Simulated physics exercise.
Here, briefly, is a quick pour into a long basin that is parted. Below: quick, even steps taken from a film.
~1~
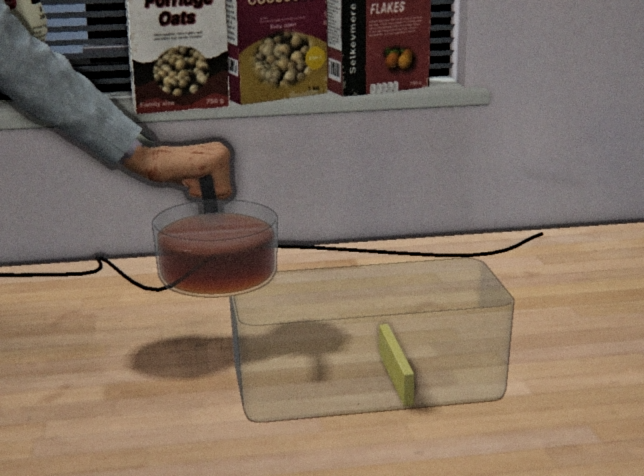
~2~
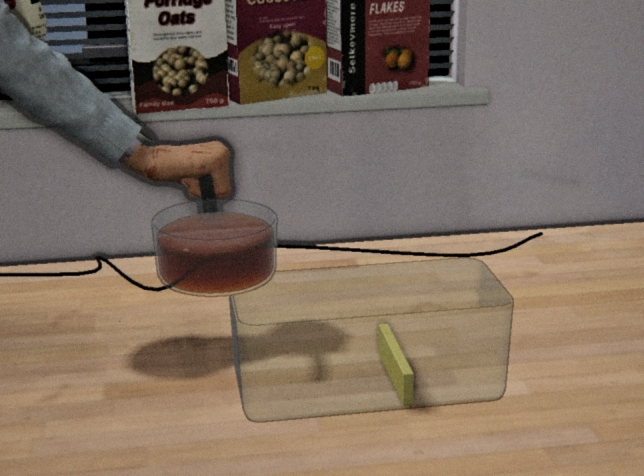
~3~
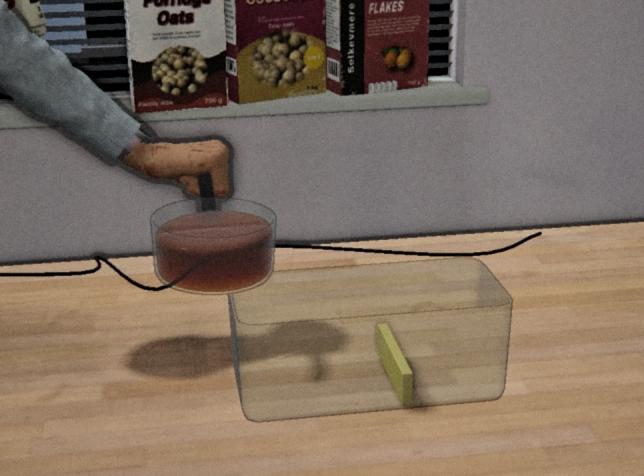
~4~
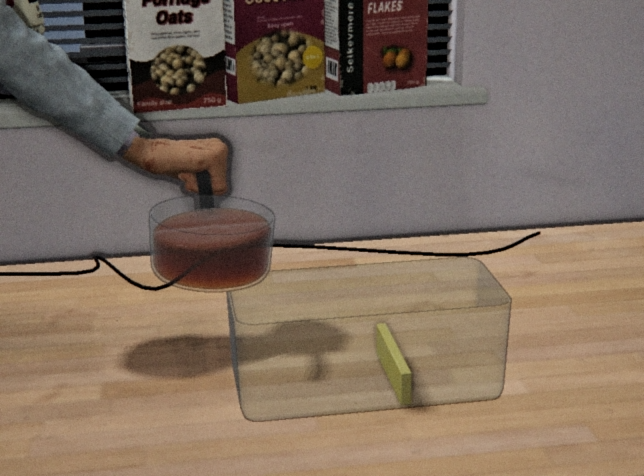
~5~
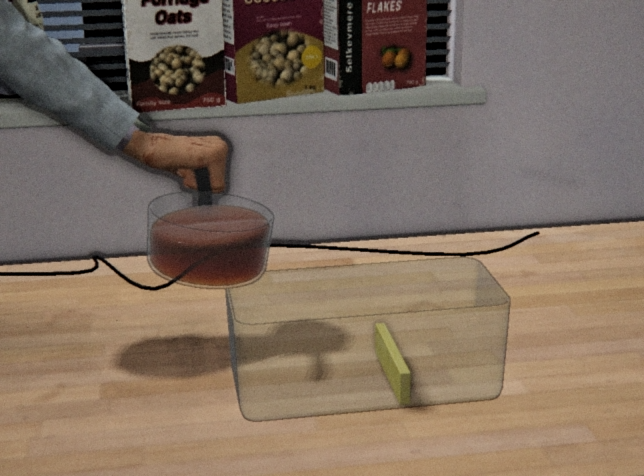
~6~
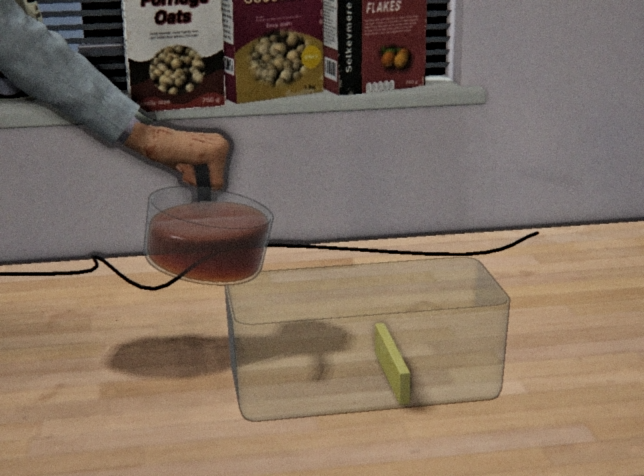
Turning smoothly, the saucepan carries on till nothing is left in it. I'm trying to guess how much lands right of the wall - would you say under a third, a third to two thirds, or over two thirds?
Smaller than a third.
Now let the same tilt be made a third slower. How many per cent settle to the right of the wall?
I'd estimate about 5 percent ends up there.
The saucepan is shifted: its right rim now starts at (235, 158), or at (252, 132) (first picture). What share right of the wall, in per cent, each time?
In turn 10 and 15 in a hundred.
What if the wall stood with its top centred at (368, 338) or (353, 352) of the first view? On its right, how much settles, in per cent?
Try one about 45 %, try two about 75 %.
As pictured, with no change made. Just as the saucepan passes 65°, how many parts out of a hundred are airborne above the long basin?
30 %.
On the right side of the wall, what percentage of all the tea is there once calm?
Roughly 10 in a hundred.
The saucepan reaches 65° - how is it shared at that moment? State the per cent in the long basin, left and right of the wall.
Roughly 5 % on the left side and 0 % on the right side.
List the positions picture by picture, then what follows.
In the first frame, it leans 0°; its right rim is at (276, 217); the tea meets the walls at (156, 234) and (274, 226); the long basin's rim runs from (233, 302) to (498, 281); the wall's top is at (396, 349).
In the second frame, it leans 0°; its right rim is at (276, 217); the tea meets the walls at (156, 234) and (273, 226).
In the third frame, it leans 2°; its right rim is at (275, 217); the tea meets the walls at (154, 232) and (272, 224).
In the fourth frame, it leans 4°; its right rim is at (273, 216); the tea meets the walls at (153, 230) and (270, 221).
In the fifth frame, it leans 7°; its right rim is at (272, 216); the tea meets the walls at (150, 227) and (269, 218).
In the sixth frame, it leans 12°; its right rim is at (272, 216); the tea meets the walls at (148, 223) and (268, 216).
A moment on, the saucepan is tipped part way and 63 per cent is still to pour, 6 is left of the wall and 0 right of it.
Next, the saucepan is tipped on its side and 12 per cent is still to pour, 66 is left of the wall and 6 right of it.
Then the saucepan is tipped on its side and 1 per cent is still to pour, 88 is left of the wall and 7 right of it.
Later the saucepan is tipped on its side and 0 per cent is still to pour, 89 is left of the wall and 9 right of it.
Finally, 90 per cent lies left of the wall, 9 right of it and 1 outside.
